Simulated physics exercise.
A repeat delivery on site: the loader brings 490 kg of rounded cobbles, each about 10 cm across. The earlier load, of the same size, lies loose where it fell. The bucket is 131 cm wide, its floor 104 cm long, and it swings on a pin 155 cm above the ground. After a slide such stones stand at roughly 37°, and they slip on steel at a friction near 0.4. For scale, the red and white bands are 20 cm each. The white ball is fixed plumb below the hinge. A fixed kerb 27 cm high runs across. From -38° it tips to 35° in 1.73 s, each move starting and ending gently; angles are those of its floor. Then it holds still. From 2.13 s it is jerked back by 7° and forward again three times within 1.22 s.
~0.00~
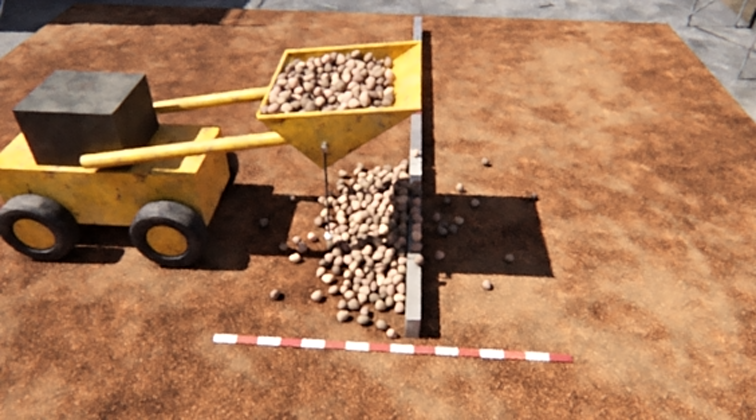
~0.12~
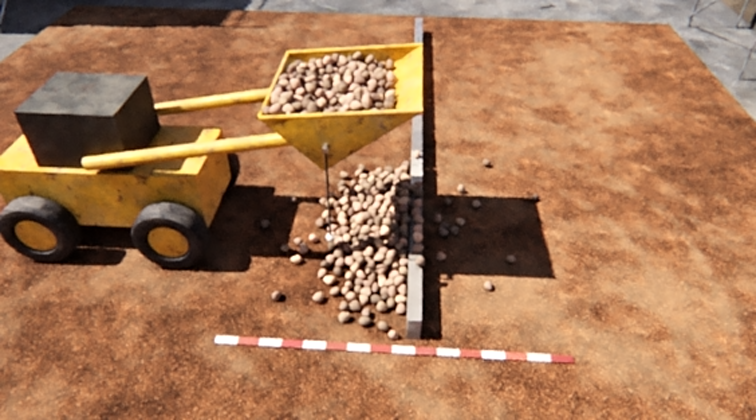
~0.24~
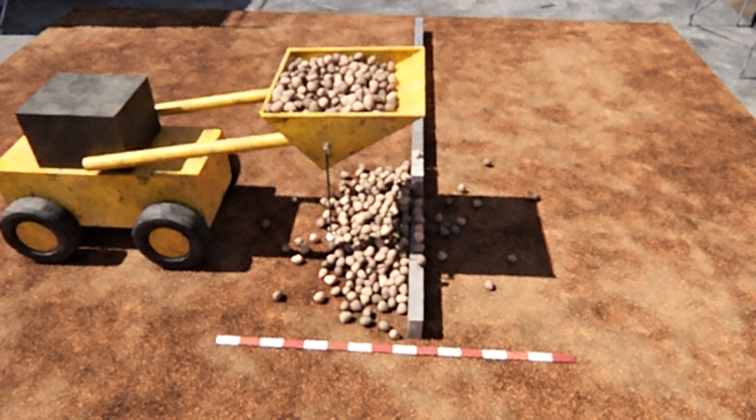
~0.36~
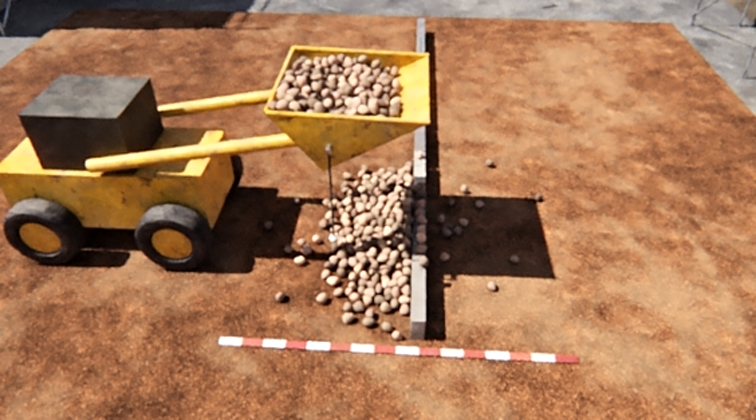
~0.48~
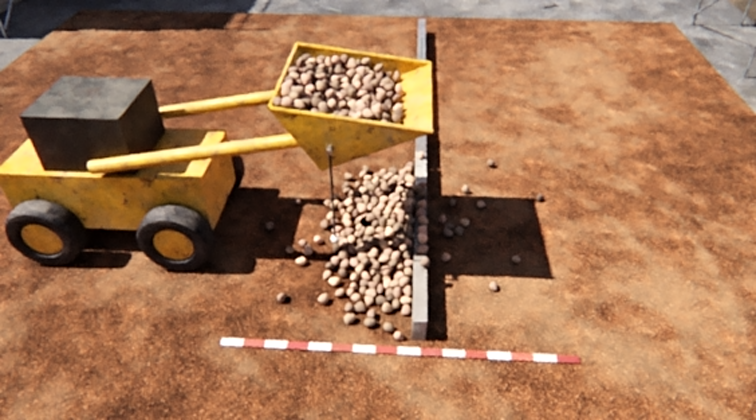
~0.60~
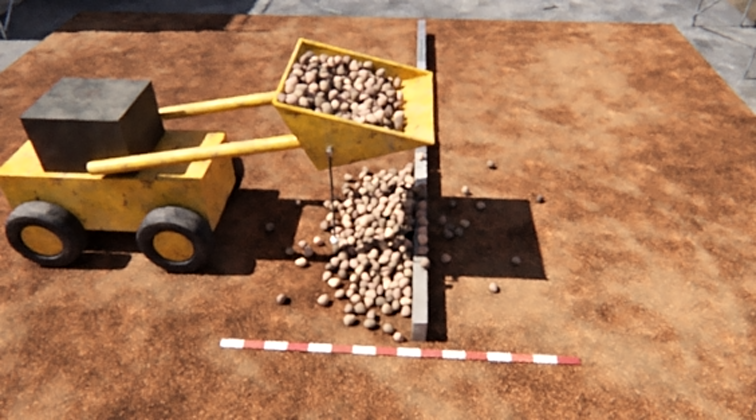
On reddish-brown ground, a yellow loader slowly tilting its raised bucket of rounded stones forward above a loose heap against a low kerb.
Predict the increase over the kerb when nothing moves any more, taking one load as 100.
Some 99 per cent is added.
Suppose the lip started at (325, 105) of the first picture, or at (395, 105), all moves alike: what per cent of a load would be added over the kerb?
First some 5, then 75 per cent.
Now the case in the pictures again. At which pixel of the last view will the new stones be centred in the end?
Near (477, 238).
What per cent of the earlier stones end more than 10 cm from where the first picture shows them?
Roughly 0 per cent of them.
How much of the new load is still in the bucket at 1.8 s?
It holds some 55 per cent.
After 1.3 s the floor is at 24°; in per cent of one load, 100 in the bucket, 97 on this side of the kerb, 3 over the kerb; the foremost stones are at (489, 218).
After 1.8 s the floor is at 35°; in per cent of one load, 55 in the bucket, 119 on this side of the kerb, 25 over the kerb; the foremost stones are at (490, 220).
After 3.8 s the floor is at 35°; in per cent of one load, 0 in the bucket, 98 on this side of the kerb, 102 over the kerb; the foremost stones are at (653, 270).
After 6.6 s the floor is at 35°; in per cent of one load, 0 in the bucket, 98 on this side of the kerb, 102 over the kerb; the foremost stones are at (653, 270). Net gain over the kerb, 99.
